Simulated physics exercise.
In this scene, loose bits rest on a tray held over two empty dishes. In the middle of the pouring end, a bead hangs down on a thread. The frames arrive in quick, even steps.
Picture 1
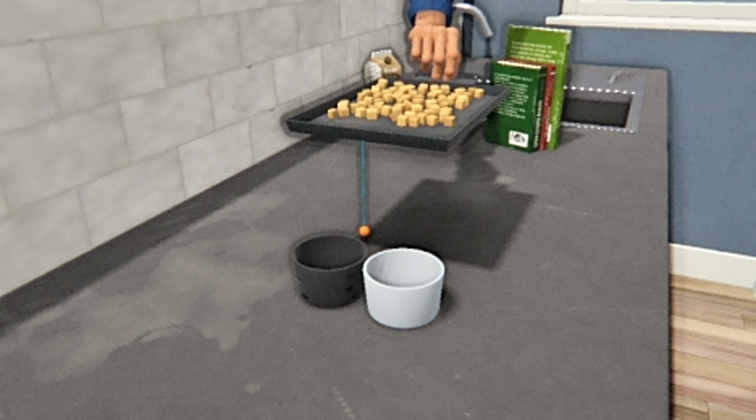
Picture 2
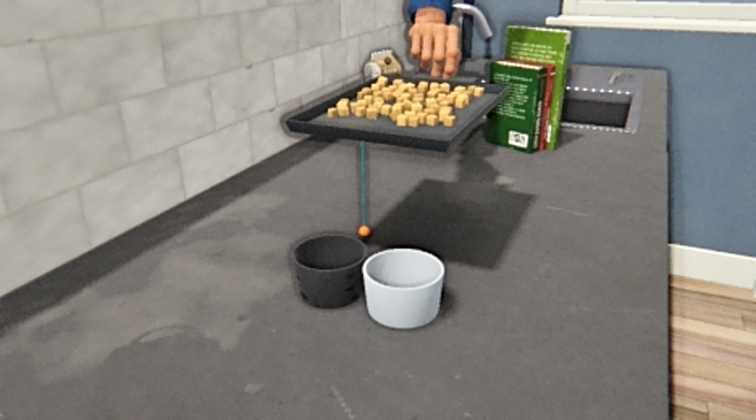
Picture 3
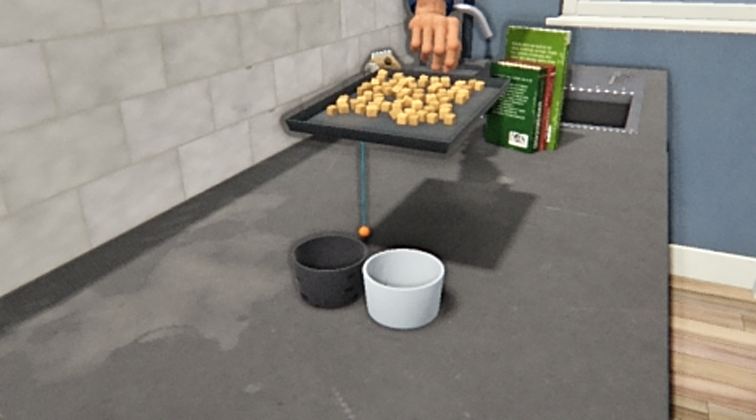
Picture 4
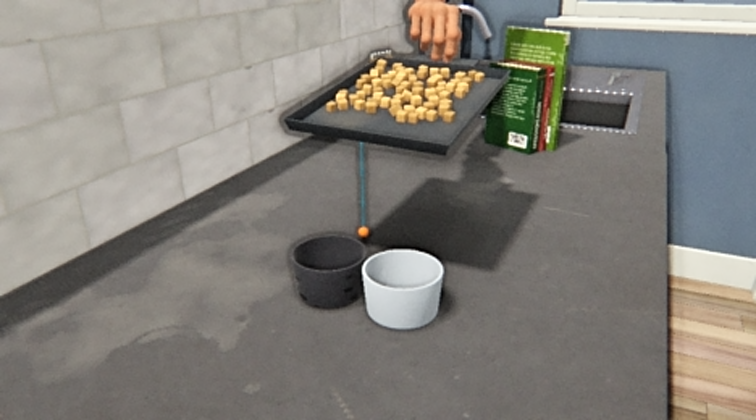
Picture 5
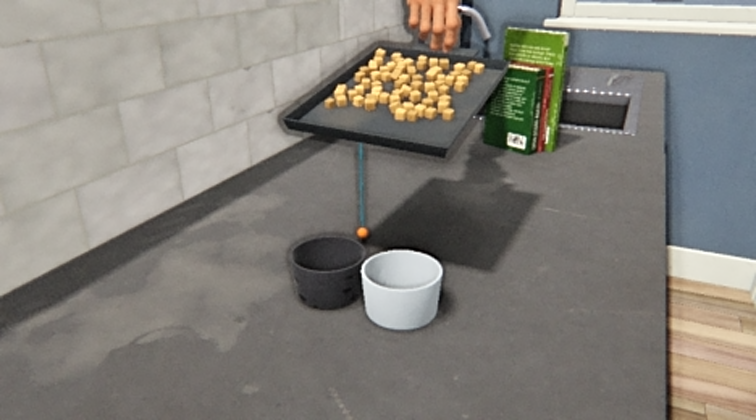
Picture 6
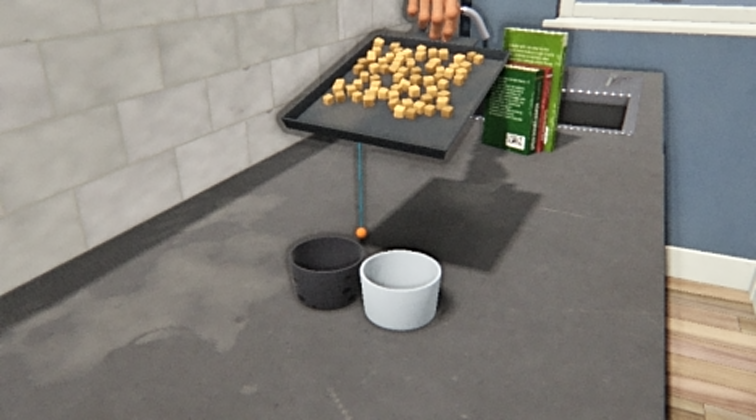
On a dark kitchen counter, a hand slowly tilting a black tray of small wooden cubes above a black dish and a white dish.
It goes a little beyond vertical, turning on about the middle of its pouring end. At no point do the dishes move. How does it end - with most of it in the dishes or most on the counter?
It ends with most in the dishes.
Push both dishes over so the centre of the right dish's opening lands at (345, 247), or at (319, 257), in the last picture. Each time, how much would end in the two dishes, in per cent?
It comes to roughly 0 per cent in one try and roughly 20 per cent in the next.
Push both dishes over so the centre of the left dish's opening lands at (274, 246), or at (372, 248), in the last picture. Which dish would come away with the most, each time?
The one at right, then the one at right.
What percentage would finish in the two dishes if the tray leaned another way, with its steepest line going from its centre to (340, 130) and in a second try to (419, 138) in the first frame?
Close to 30 percent first and close to 50 percent second.
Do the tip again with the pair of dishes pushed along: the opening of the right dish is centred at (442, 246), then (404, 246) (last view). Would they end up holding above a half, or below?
Well, not up to half at the first spot and not up to half at the second.
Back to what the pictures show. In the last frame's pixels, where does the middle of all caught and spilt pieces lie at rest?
Resting centre, last picture - approx. (396, 306).
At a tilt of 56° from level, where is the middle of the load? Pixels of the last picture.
Look about (395, 120) in the last picture.
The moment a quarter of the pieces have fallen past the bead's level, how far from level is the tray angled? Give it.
At roughly 100°.
Shortly afterwards, tray tipped steeply; all but a few on the tray; a little in the air.
Next, tray tipped right over; near two thirds on the tray; a little in the right dish; only a few in the left dish; a little outside both; a little in the air.
Some moments later, tray tipped past a quarter turn; near half in the right dish; a little in the left dish; near a third outside both.
In the end, tray tipped past a quarter turn; near half in the right dish; a little in the left dish; near a third outside both.
